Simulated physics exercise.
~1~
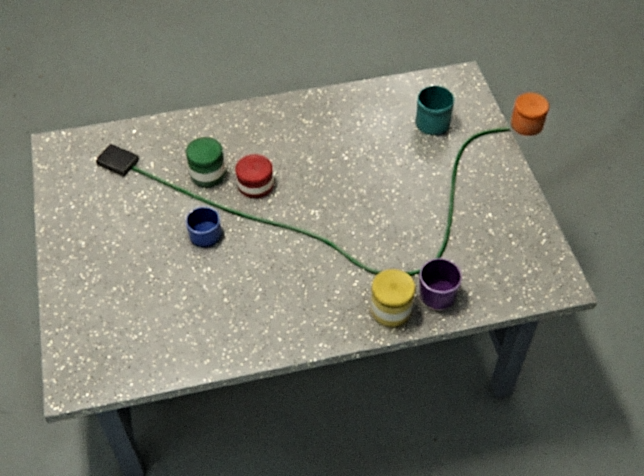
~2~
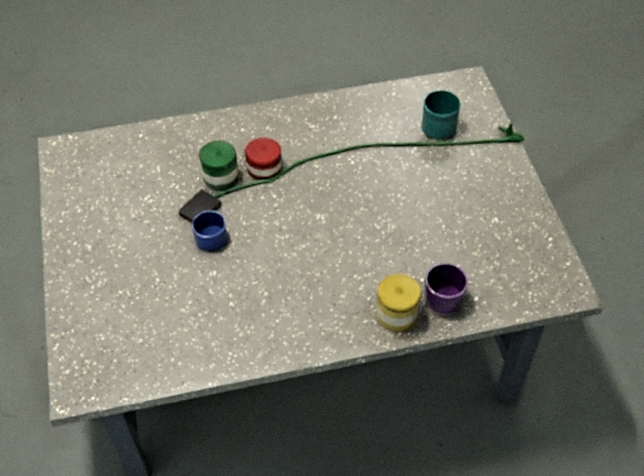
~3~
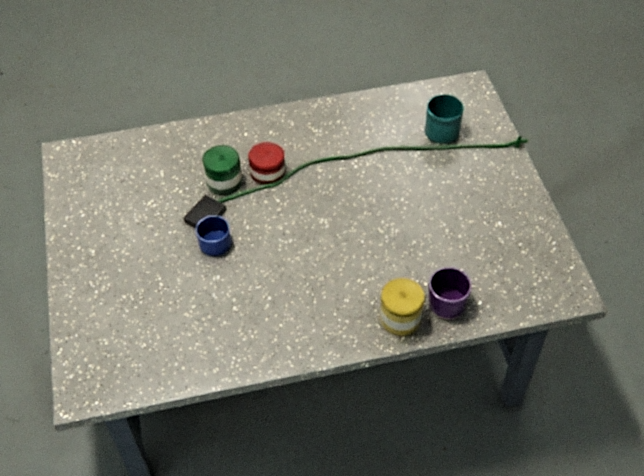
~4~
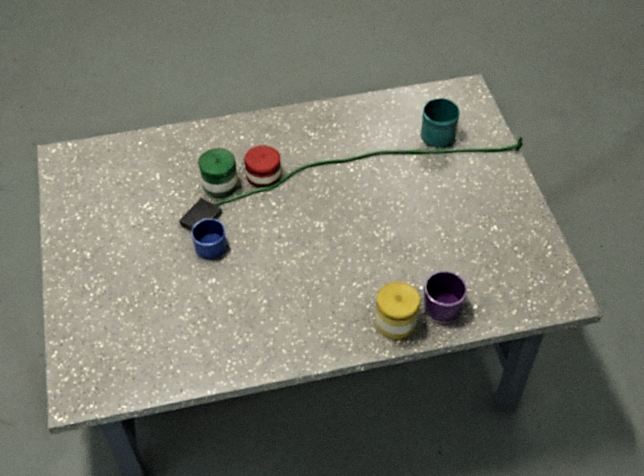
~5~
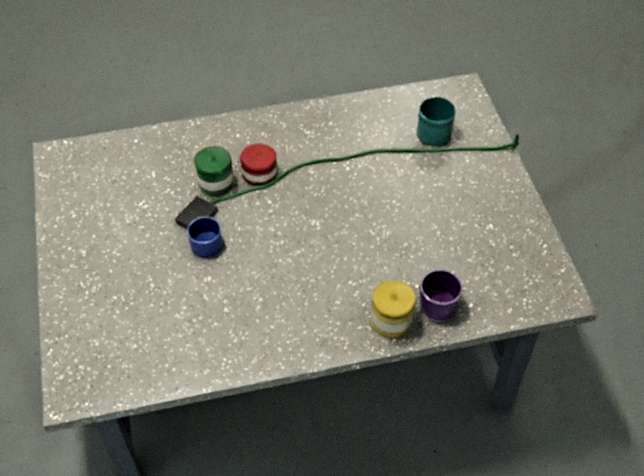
The orange speaker dropped off the right edge of the speckled table, pulling the green cable straight and dragging the black phone toward the blue mug. The red canister shifted slightly, and the phone came to rest beside the mug, the cable still hanging over the edge.
